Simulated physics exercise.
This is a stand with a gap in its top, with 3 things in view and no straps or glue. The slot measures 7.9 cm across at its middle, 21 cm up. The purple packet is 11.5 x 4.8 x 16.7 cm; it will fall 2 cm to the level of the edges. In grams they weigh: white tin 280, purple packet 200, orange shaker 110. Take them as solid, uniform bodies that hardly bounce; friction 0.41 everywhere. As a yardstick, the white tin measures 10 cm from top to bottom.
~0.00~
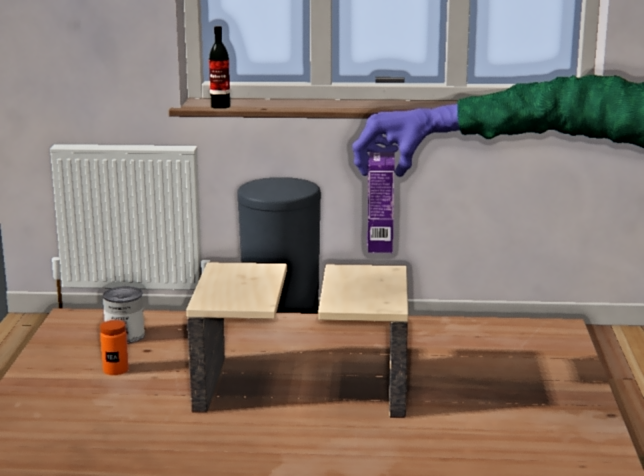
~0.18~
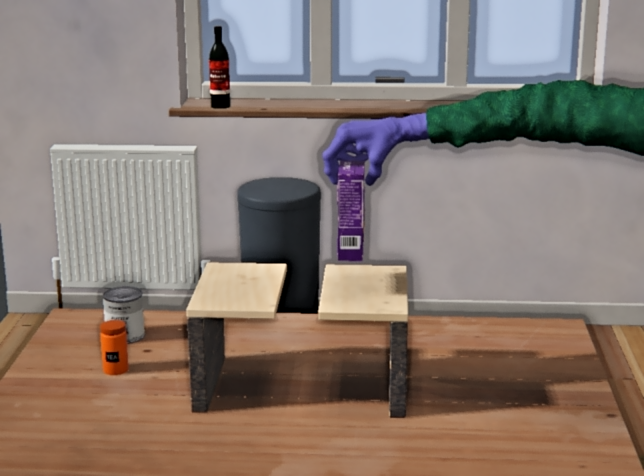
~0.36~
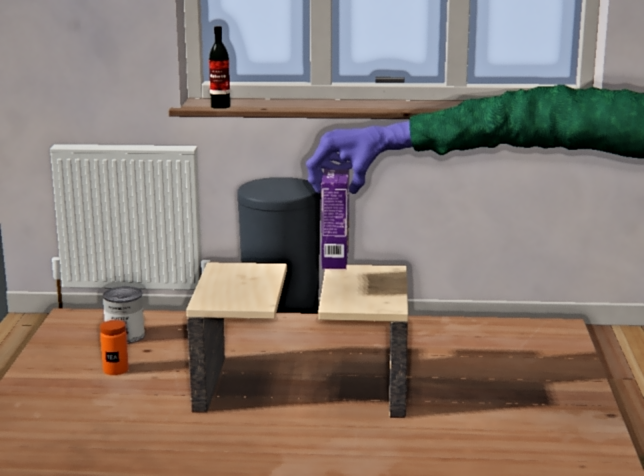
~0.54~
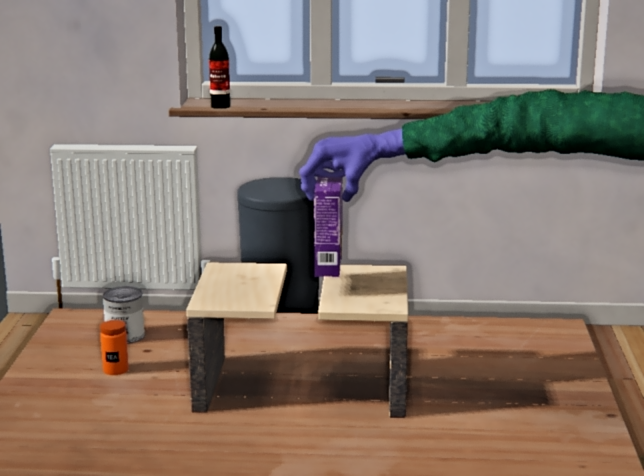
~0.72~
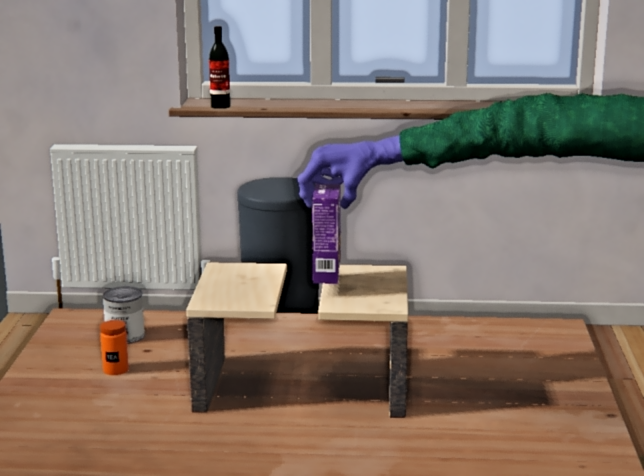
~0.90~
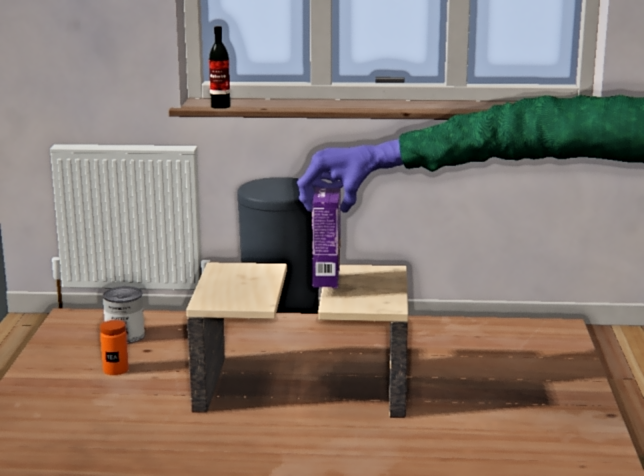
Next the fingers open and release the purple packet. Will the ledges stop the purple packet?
It stays on top.
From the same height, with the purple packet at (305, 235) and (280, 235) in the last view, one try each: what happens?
First, it reaches the table; second, it is caught.
After 1.10 s, purple packet moved 2 cm near (327, 246).
After 1.50 s, purple packet resting near (325, 245).
In the end (1.9 s), all 3 under 4 cm from the start. At the end, from the last picture's camera, purple packet near (327, 245). The packet is caught.
